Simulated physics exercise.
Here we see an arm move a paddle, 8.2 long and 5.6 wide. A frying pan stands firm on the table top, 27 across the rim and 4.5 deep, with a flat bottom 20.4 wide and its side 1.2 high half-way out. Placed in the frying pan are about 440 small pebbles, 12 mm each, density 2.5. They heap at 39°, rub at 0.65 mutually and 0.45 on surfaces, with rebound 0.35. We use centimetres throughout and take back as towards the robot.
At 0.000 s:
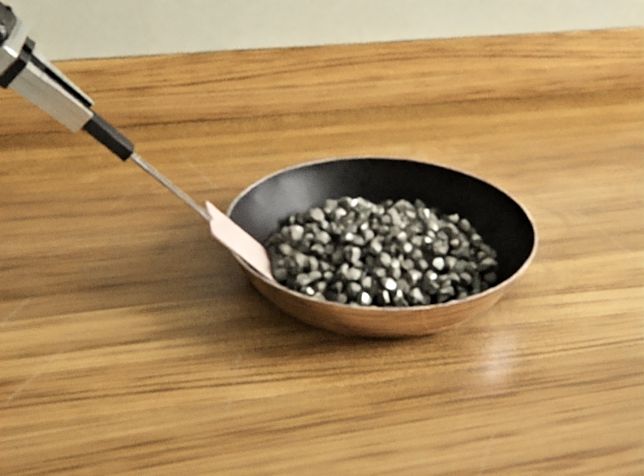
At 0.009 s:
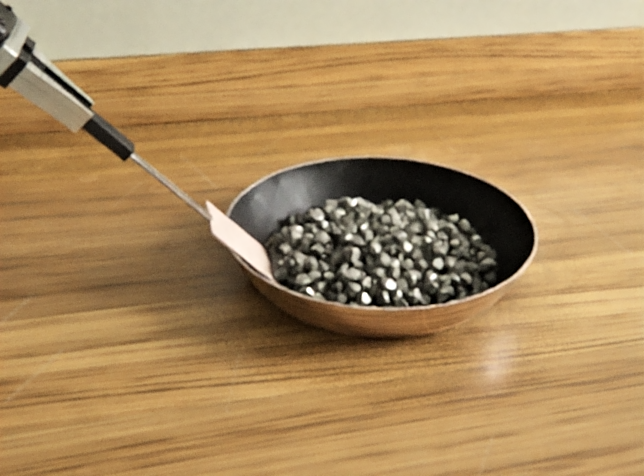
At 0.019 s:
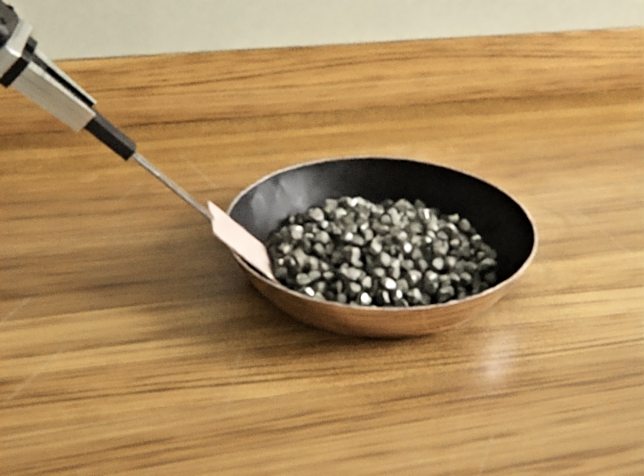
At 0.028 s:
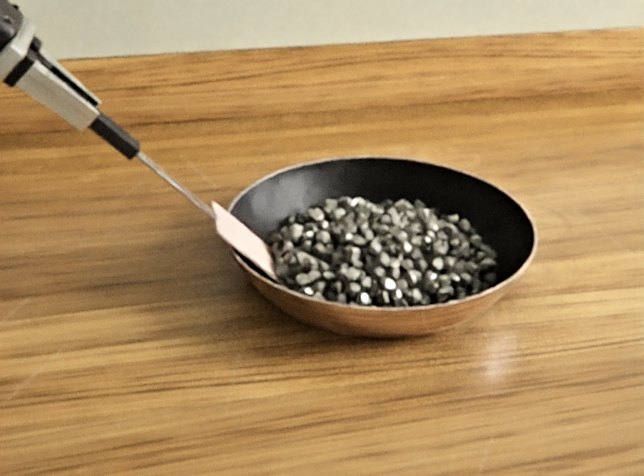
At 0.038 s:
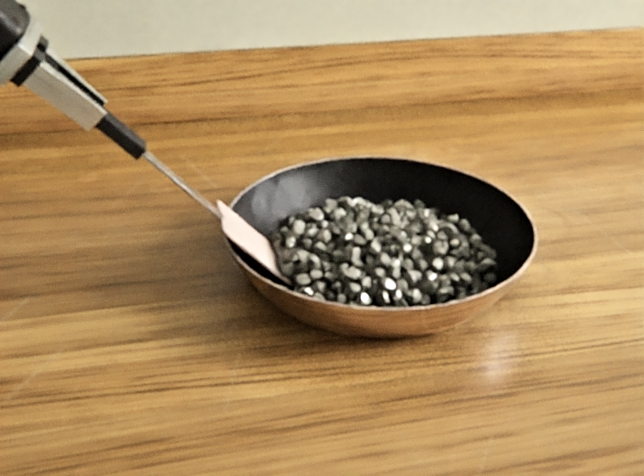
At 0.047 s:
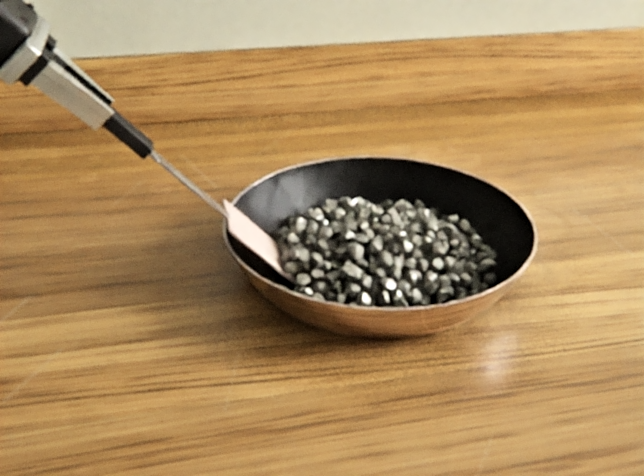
In the video, a mechanical arm holds a pale pink paddle at the left side of a frying pan of dark, shiny pebbles on a wooden table top, then moves the paddle slightly to the right inside the rim.
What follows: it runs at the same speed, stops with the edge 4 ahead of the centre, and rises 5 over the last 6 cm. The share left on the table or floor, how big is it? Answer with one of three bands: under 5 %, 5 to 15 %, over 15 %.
Under 5 %.
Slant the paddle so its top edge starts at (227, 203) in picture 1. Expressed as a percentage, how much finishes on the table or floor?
Roughly 0 percent ends on the table or floor.
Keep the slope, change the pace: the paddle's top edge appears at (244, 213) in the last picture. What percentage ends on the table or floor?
Some 10 percent.
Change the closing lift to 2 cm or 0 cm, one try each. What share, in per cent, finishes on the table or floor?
Result: Approx. 0 % and 0 %, one try each.
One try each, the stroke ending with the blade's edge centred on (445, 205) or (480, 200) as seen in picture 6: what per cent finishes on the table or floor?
The two tries give near 0 and near 10 in a hundred.
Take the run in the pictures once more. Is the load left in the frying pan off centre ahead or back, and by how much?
Roughly 3.0 centimetres ahead.
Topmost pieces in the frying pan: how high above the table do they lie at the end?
Peak at rest, approximately 5.0 centimetres.
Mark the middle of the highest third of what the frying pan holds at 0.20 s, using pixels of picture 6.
It is centred at about (397, 231).
After 0.12 s, sloping 48°, highest piece 4 above the table; 437 in the frying pan.
After 0.20 s, sloping 48°, highest piece 6 above the table; 437 in the frying pan.
After 0.43 s, sloping 48°, highest piece 5 above the table; 437 in the frying pan.
After 1.48 s, sloping 48°, highest piece 4 above the table; 437 in the frying pan.
At rest, 437 in the frying pan. That is 0 % on the table or floor.
